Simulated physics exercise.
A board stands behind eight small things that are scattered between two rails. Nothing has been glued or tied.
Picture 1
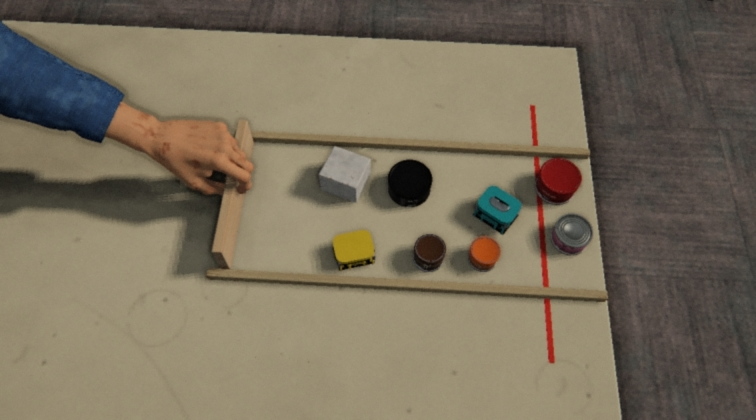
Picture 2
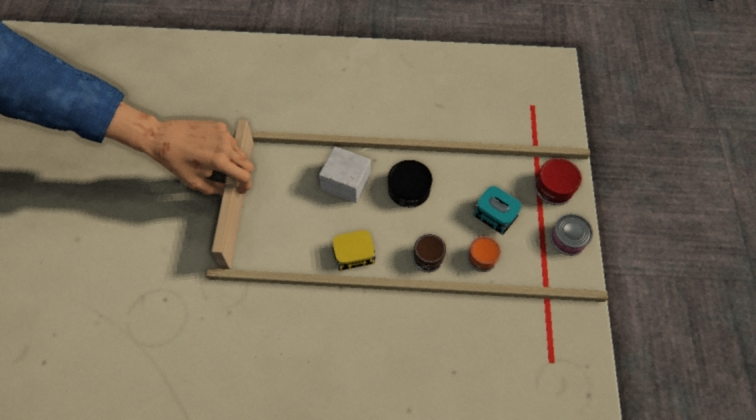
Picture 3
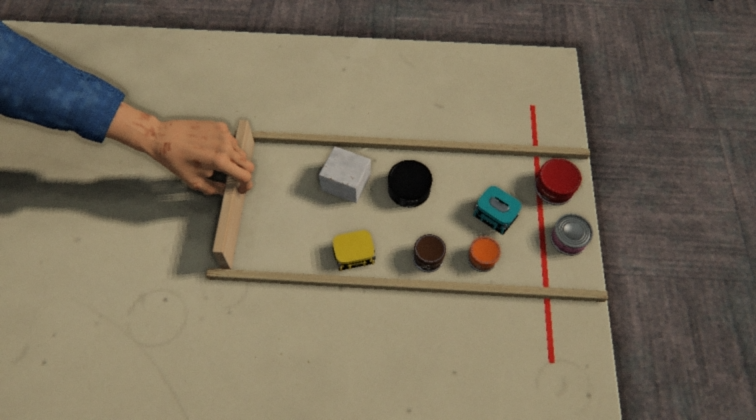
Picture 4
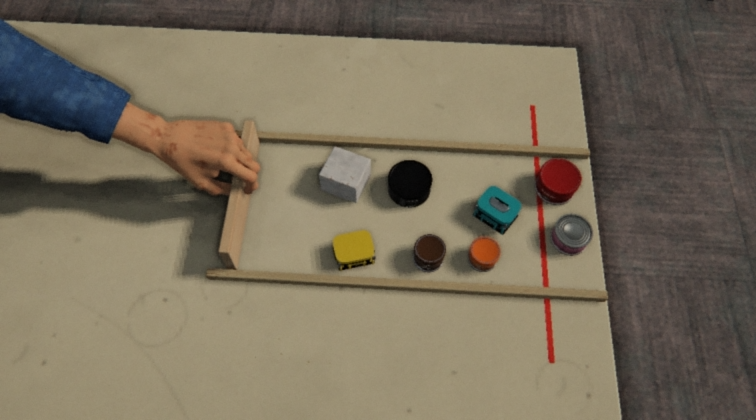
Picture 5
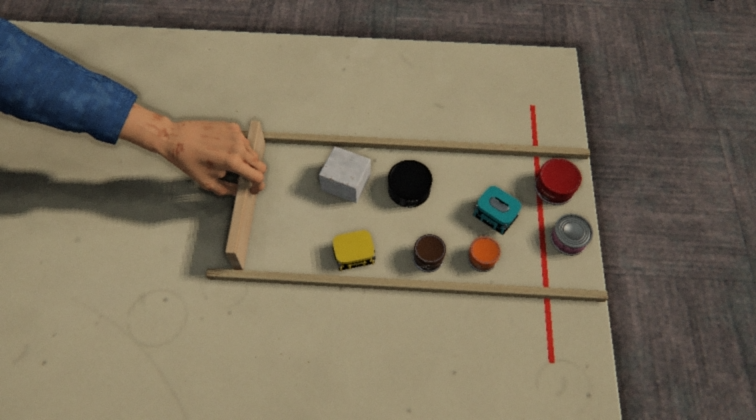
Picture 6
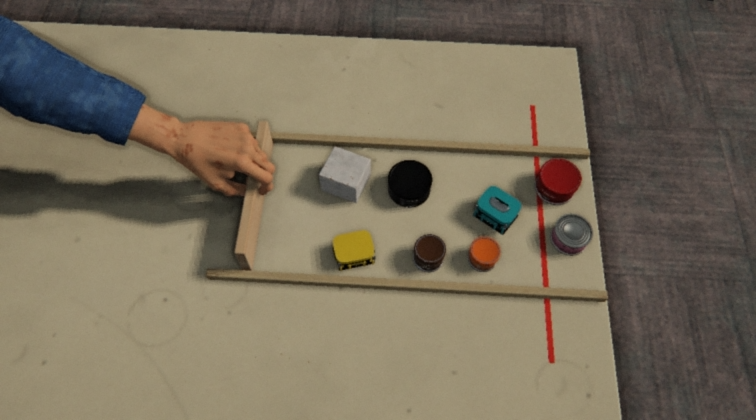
A hand slides a wooden board slightly right between two rails, toward eight small untouched objects.
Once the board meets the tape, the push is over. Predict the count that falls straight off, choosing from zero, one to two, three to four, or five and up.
After that push a few more than two come off the table, three or four.
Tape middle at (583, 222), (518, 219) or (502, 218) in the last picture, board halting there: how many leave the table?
7, 1, 1.
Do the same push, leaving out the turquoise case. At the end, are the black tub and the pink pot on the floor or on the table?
The black tub ends up below while the pink pot stays up top.
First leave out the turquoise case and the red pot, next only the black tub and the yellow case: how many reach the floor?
In order, the numbers are 2 and 1.
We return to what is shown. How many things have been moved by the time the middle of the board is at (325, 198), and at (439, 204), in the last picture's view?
So 1, and at the other place 6.
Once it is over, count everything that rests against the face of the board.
I count 3 of them.
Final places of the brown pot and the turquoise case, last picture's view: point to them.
They finish at roughly (601, 265) and (559, 228) respectively.
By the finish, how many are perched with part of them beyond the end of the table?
Number: 2.
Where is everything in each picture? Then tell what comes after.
In the first picture, pink pot (571, 235); red pot (558, 182); turquoise case (498, 210); board (235, 193); tape (541, 220).
In the second picture, red pot (558, 182); brown pot (429, 253).
In the third picture, turquoise case (498, 210); yellow case (354, 250).
In the fourth picture, pink pot (571, 235); white block (346, 175).
In the fifth picture, red pot (558, 182); orange tin (484, 254).
In the sixth picture, pink pot (571, 235); red pot (558, 182); turquoise case (498, 210); board (255, 194); tape (541, 220).
A little later, none off yet; pink pot at rest near (571, 235); red pot at rest near (558, 182); turquoise case at rest near (498, 210).
When it is over, the number that fall off is three or four; down, black tub, orange tin and red pot.
